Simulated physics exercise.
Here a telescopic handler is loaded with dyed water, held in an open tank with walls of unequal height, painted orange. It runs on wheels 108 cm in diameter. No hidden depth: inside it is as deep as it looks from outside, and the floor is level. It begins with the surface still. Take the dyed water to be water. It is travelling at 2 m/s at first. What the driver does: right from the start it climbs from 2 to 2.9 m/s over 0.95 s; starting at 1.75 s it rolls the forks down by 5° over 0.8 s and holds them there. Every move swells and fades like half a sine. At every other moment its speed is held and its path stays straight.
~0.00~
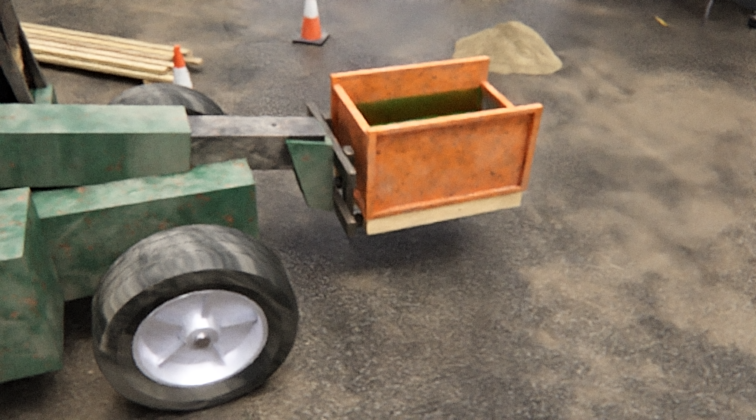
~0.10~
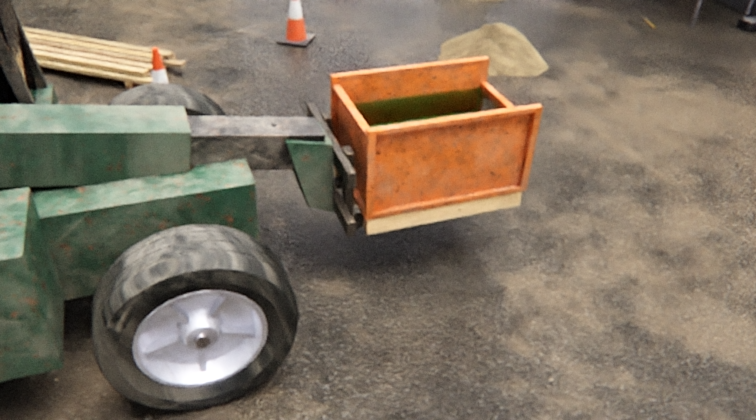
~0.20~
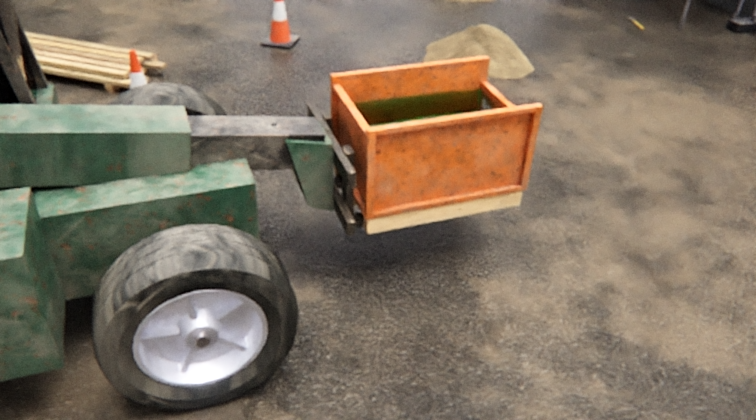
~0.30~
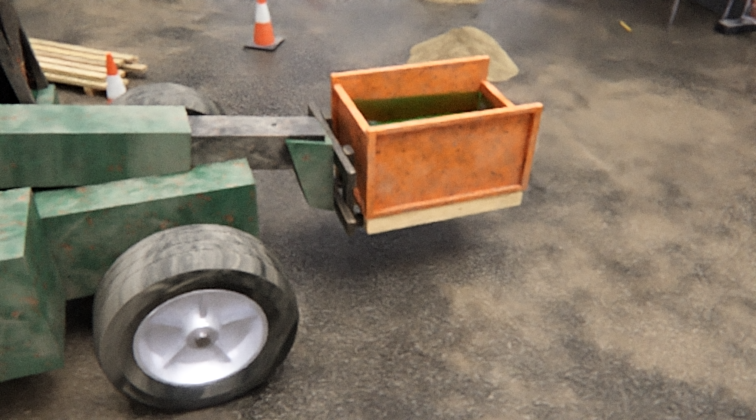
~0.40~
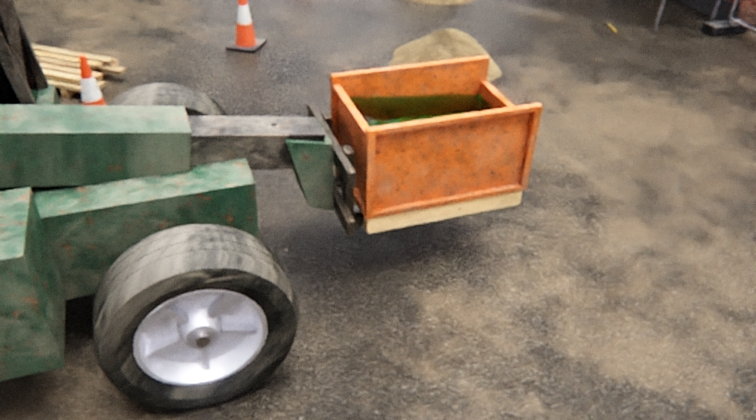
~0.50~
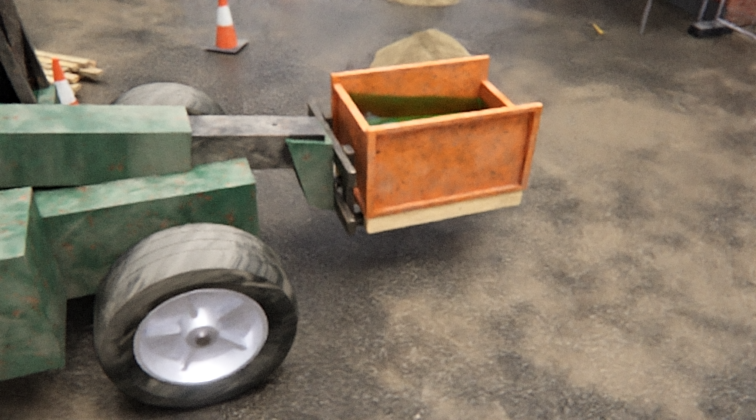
An orange open box with walls of unequal height, holding dark green liquid, juts from the arm of a green machine, seen from above and to the side on a dark, dusty floor. Behind are planks, orange-and-white cones and a sandy mound. The camera keeps pace as the wheels turn and the background slides left, and the liquid, level at first, then slopes up towards the machine.
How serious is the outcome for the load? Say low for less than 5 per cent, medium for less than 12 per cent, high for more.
Medium.
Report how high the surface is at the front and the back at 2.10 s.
The front reads 34 cm and the back reads 56 cm.
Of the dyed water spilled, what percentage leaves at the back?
I'd put it at about 0 percent of what spills.
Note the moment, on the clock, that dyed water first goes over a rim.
About 1.6 seconds.
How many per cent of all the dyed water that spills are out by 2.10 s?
30 %.
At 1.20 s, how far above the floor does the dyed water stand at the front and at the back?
Front level 50 cm, back level 38 cm.
By 1.20 s front 50 cm, middle 41 cm, back 38 cm above the floor; no loss so far.
By 2.10 s front 35 cm, middle 41 cm, back 55 cm above the floor; the loss stands at 2 per cent, over the front.
By 3.10 s front 46 cm, middle 40 cm, back 35 cm above the floor; the loss stands at 6 per cent, over the front.
By 5.53 s the loss stands at 9 per cent, over the front, 31 of 331 litres.
